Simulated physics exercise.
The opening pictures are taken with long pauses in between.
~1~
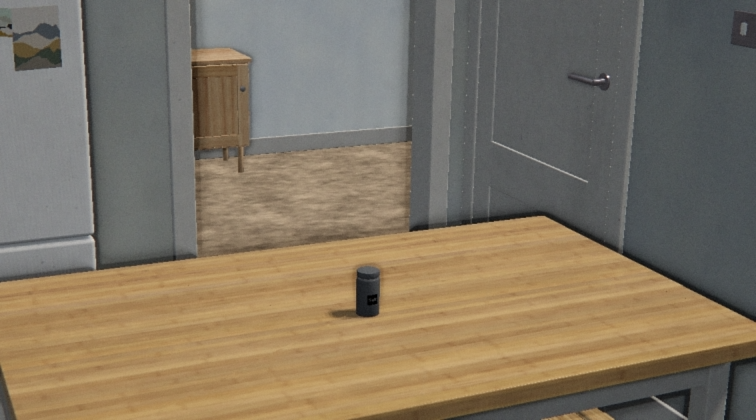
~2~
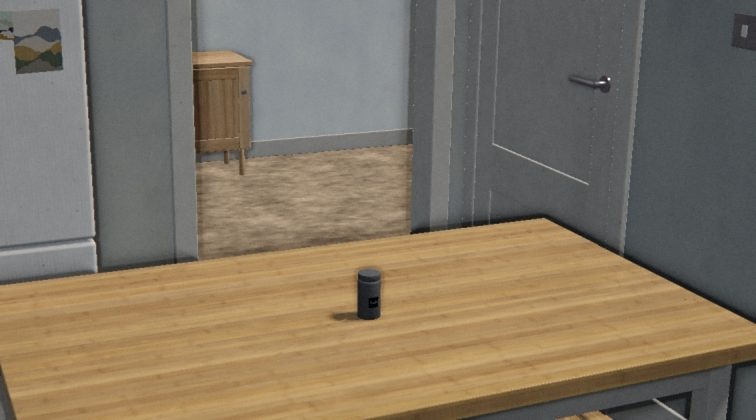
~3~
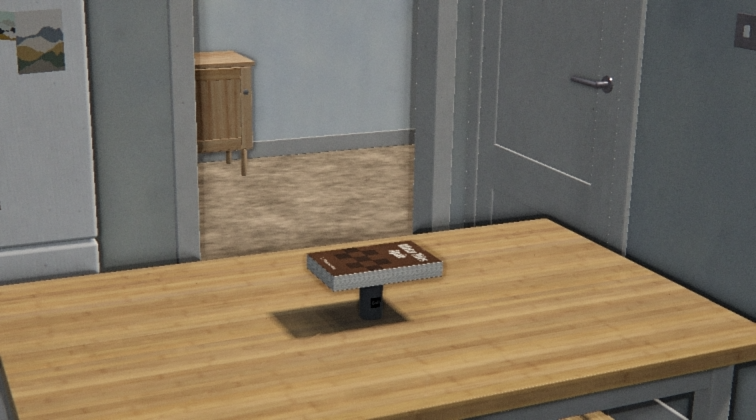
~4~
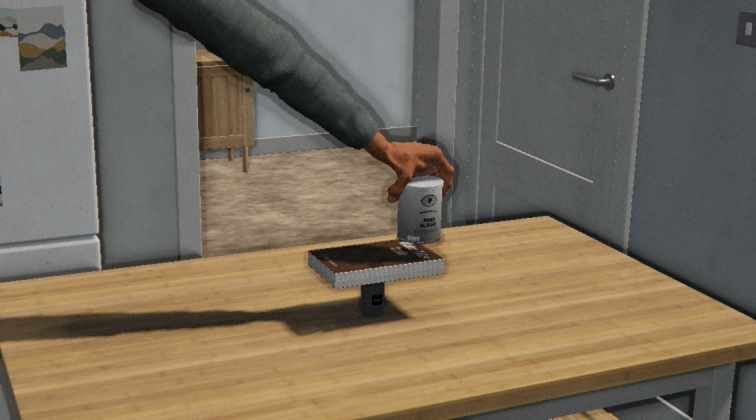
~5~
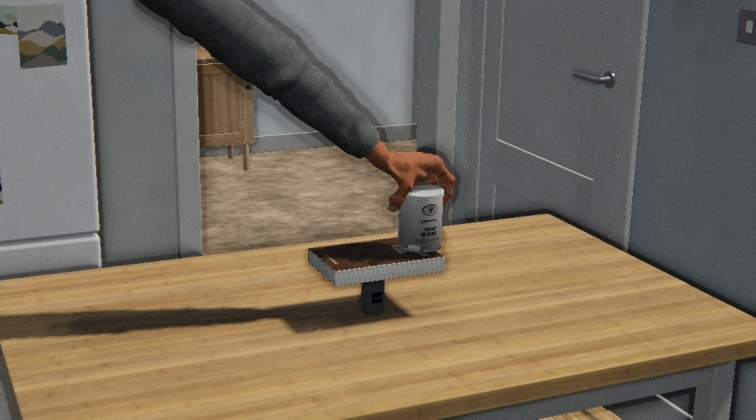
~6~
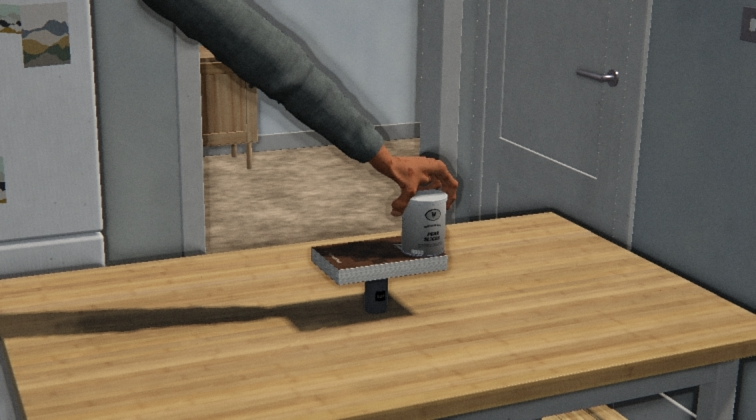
A hand lowers a white tin onto the right side of a book atop a shaker.
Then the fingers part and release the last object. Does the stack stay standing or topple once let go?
The result: A fall.
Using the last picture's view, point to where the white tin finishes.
Roughly pixel (506, 290) in the last picture.
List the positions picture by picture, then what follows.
The last thing is not in view yet; grey shaker (368, 292), in the first frame.
The last thing is not in view yet; grey shaker (369, 294), in the second frame.
The last thing is not in view yet; grey shaker (371, 295), in the third frame.
On its way; white tin (420, 209); grey shaker (373, 292), in the fourth frame.
On its way; white tin (420, 218); grey shaker (373, 290), in the fifth frame.
Set down, still held; white tin (424, 223); grey shaker (376, 288), in the sixth frame.
Then, 0.40 s after the last picture, white tin now fallen; brown book tipped 64° from how it was.
Then, 0.80 s after the last picture, brown book now fallen; grey shaker on its side.
By the end, fallen, white tin and brown book; tipped over in the stack, grey shaker. Seen from the same camera at the end, white tin near (506, 290). The stack gives way.
